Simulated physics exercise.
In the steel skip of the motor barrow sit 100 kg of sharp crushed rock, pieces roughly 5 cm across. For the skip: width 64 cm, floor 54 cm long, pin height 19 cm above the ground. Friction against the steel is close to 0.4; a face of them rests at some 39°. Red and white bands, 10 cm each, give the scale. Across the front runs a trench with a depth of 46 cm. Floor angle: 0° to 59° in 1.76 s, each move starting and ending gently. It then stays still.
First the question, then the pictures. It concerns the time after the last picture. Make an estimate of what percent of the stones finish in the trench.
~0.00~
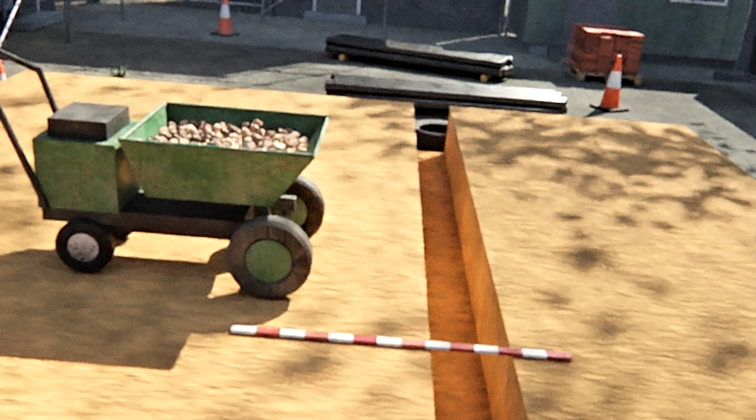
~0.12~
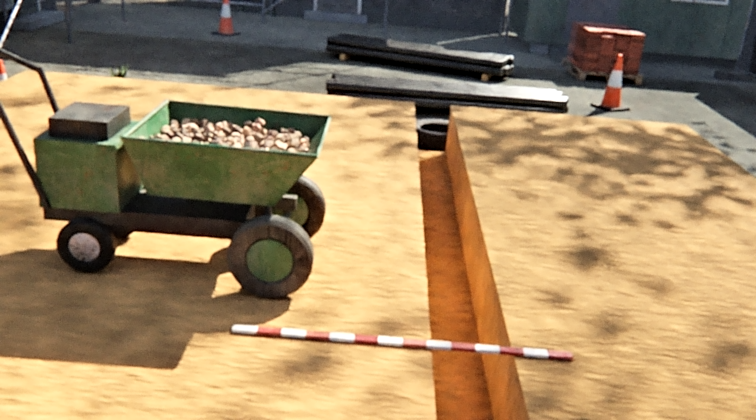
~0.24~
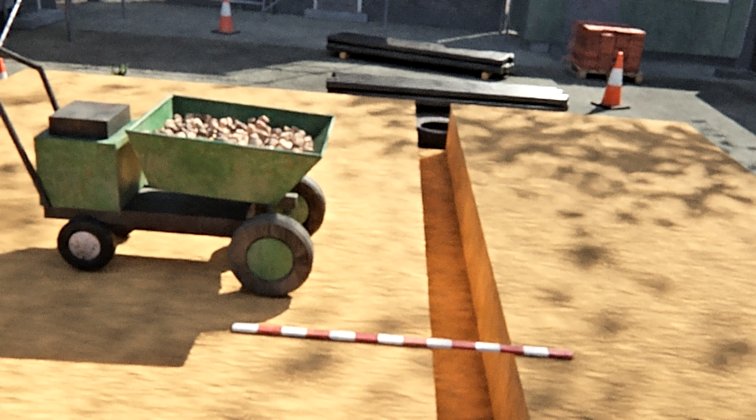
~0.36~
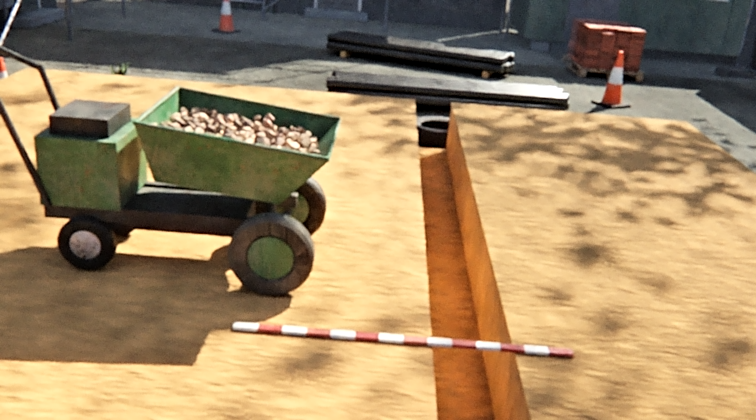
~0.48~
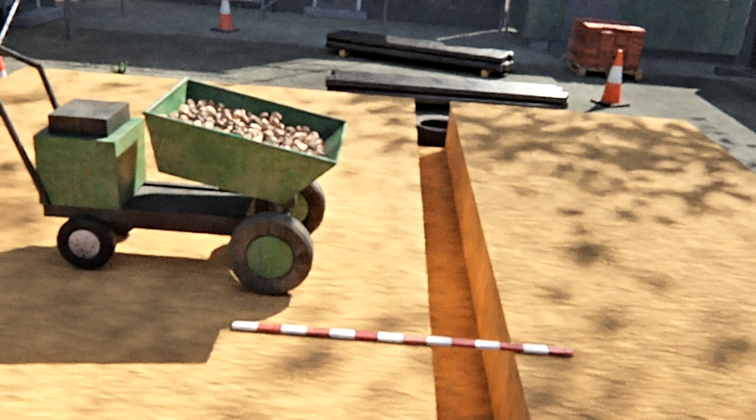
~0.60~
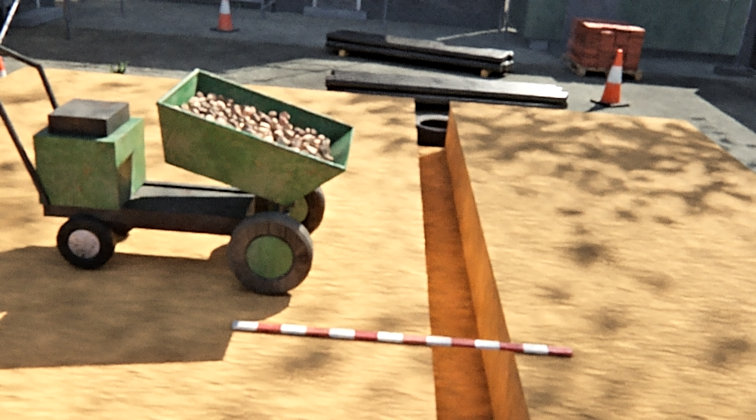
About 5 percent.
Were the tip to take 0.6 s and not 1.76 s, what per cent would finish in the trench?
With that change, it comes to around 30 per cent.
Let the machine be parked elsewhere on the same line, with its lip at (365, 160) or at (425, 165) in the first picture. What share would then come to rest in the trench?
Result: Close to 15 then close to 5 per cent.
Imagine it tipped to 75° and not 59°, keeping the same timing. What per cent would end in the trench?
In that case some 45 per cent.
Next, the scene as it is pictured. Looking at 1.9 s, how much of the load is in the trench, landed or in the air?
Roughly 0% by that time.
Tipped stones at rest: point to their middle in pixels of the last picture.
Their middle ends up near (413, 272).
After 1.3 s the floor is at 50°; 100 % in the skip; the foremost stones are at (370, 199).
After 1.9 s the floor is at 59°; 96 % in the skip, 4 % short of the trench; the foremost stones are at (418, 263).
After 2.2 s the floor is at 59°; 89 % in the skip, 9 % short of the trench, 2 % in the trench; the foremost stones are at (459, 346).
After 4.2 s the floor is at 59°; 83 % in the skip, 12 % short of the trench, 5 % in the trench; the foremost stones are at (478, 350).
